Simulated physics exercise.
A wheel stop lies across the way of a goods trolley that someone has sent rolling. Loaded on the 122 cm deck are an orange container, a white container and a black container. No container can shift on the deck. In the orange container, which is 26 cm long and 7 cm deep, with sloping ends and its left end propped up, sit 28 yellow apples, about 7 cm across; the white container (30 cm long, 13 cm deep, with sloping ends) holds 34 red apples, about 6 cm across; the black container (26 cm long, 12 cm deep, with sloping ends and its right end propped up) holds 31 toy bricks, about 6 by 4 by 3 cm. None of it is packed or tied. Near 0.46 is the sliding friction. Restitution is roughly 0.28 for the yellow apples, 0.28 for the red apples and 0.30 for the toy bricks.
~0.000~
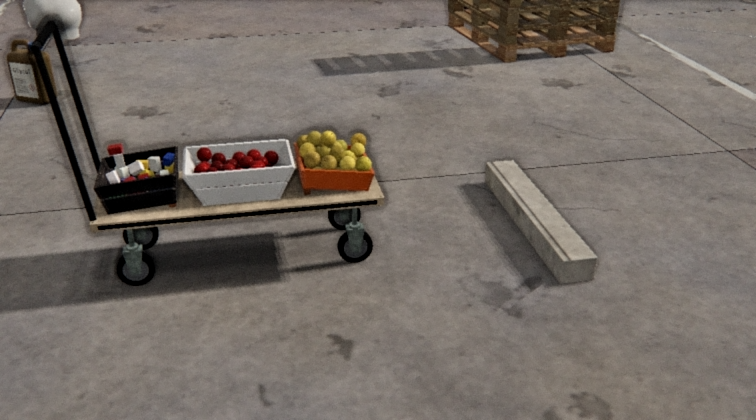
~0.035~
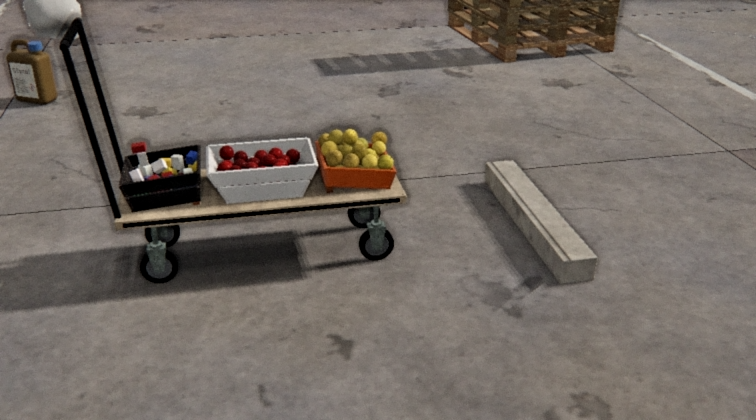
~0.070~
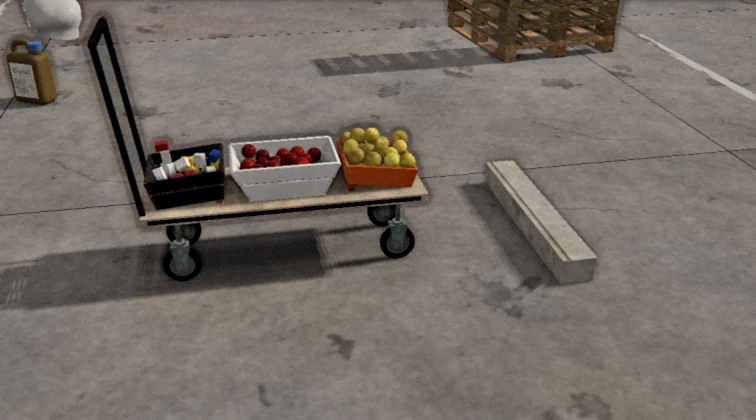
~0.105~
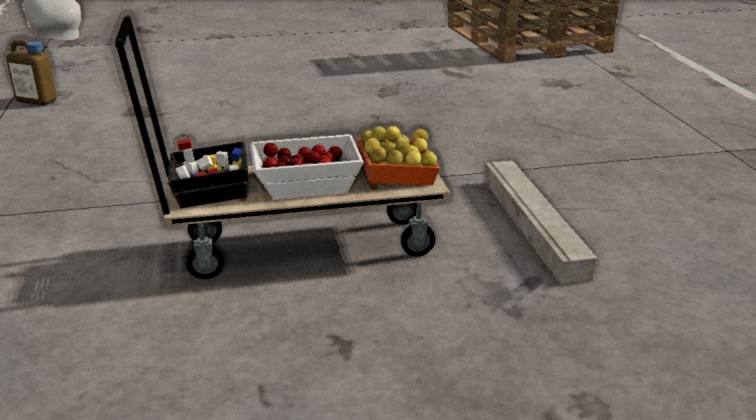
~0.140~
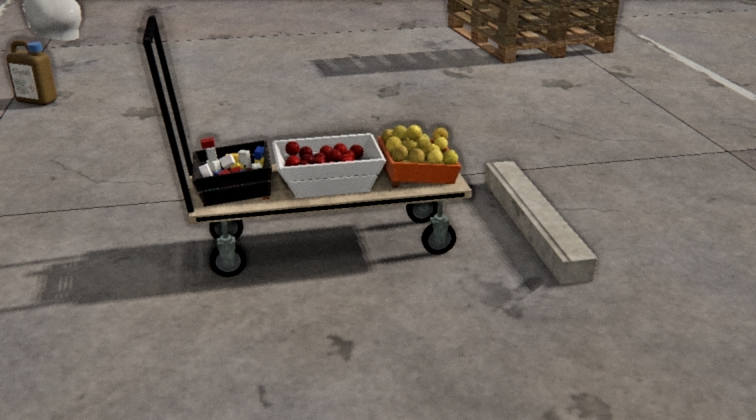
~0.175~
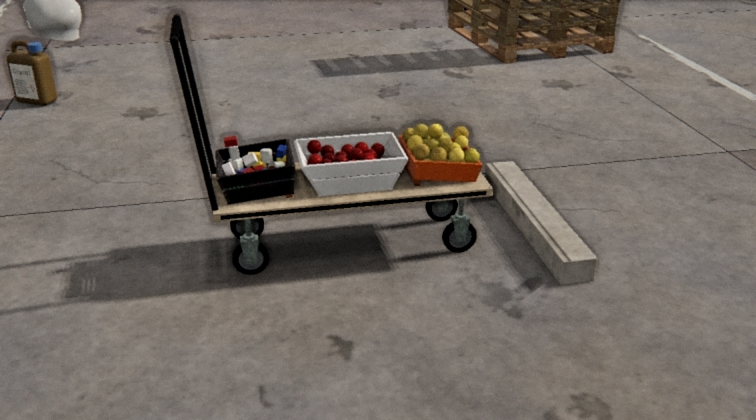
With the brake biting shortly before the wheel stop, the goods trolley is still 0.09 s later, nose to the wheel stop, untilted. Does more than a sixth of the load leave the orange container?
More than one out of six get out.
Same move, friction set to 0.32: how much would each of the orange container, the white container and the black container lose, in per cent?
You'd see orange container shed 60 percent, white container shed 10 percent, and black container shed 10 percent.
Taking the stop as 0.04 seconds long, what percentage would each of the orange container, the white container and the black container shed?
That way you'd get orange container at 60, white container at 20, and black container at 10 percent.
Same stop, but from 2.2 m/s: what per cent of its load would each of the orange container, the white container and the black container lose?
Orange container 50 %, white container 0 %, black container 10 %.
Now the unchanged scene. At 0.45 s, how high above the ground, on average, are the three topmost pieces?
Height, averaged: Around 58 cm.
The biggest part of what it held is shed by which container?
Answer: The orange container.
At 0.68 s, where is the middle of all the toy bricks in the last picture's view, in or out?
Their middle is around (327, 167).
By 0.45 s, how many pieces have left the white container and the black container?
White container 2, black container 1, roughly.
After 0.23 s, braking starts.
After 0.33 s, 3 of 28 out of the orange container, 0 of 34 out of the white container and 0 of 31 out of the black container.
After 0.45 s, 13 of 28 out of the orange container, 2 of 34 out of the white container and 1 of 31 out of the black container.
After 0.68 s, 16 of 28 out of the orange container, 4 of 34 out of the white container and 2 of 31 out of the black container.
Final count (at 1.18 s), 16 of 28 out of the orange container, 5 of 34 out of the white container and 2 of 31 out of the black container. Asked share, 16 of 28, 57 per cent.
